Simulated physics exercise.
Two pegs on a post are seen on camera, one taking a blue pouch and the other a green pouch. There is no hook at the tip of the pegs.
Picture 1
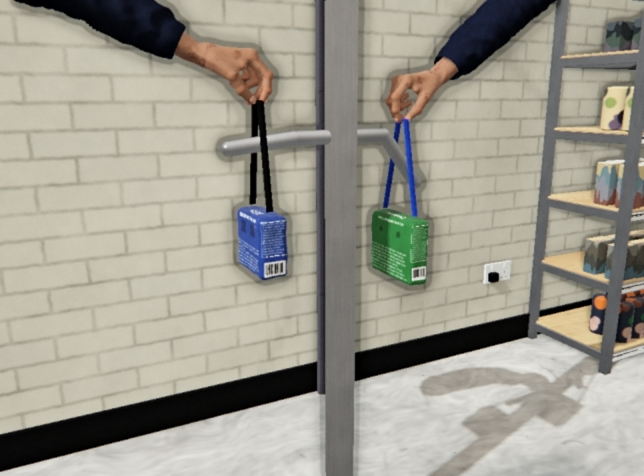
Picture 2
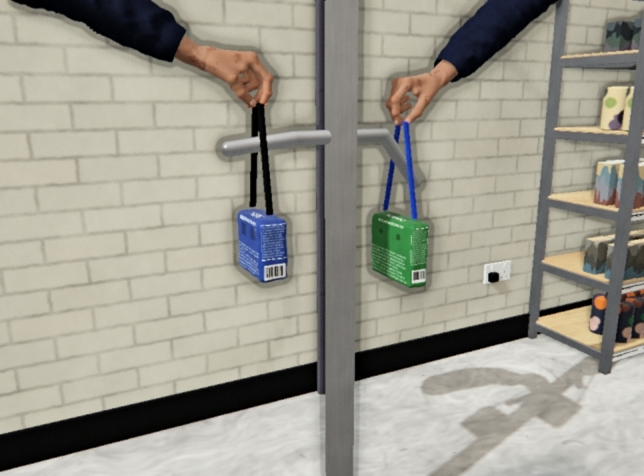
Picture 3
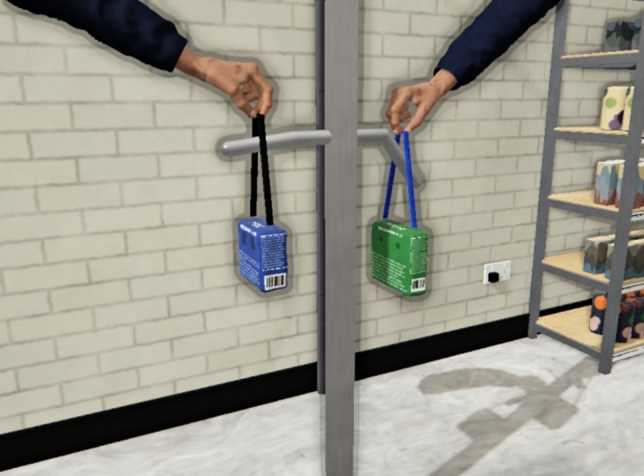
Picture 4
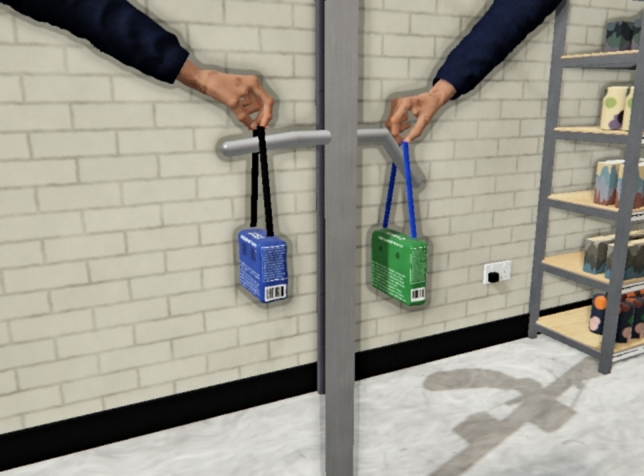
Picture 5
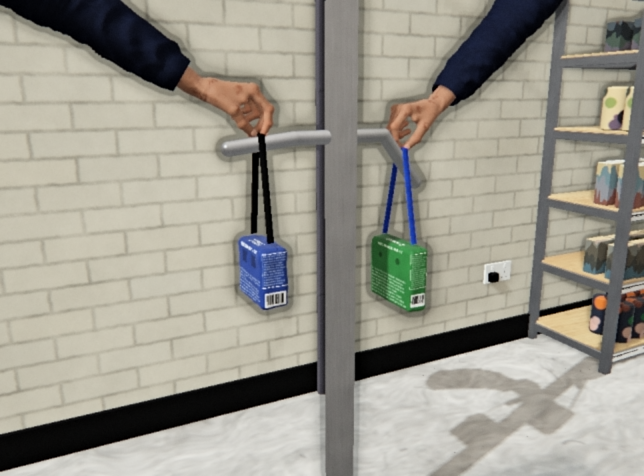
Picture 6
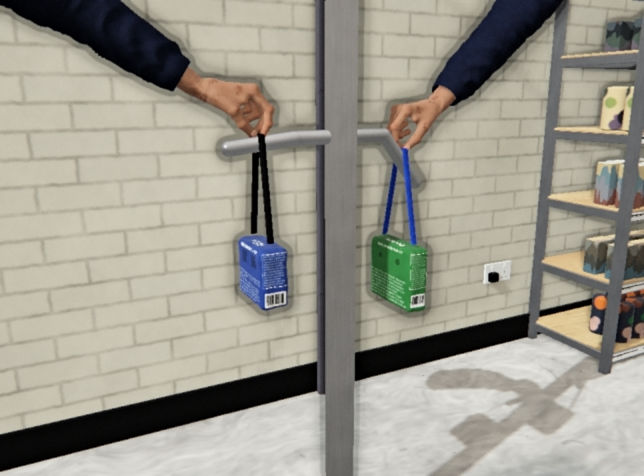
Two hands lower a blue pouch and a green pouch by their straps beside a post.
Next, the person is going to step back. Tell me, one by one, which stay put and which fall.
The blue pouch stays put. The green pouch falls.
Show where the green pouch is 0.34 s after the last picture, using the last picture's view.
At that time it is roughly at (393, 423) in the last view.
Then, 0.34 s after the last picture, blue pouch hanging near (262, 274); green pouch falling near (393, 423).
Then, 0.62 s after the last picture, blue pouch hanging near (259, 275); green pouch on the floor.
At rest, blue pouch hanging near (259, 275); green pouch on the floor. The blue pouch stays hanging and the green pouch drops to the floor.
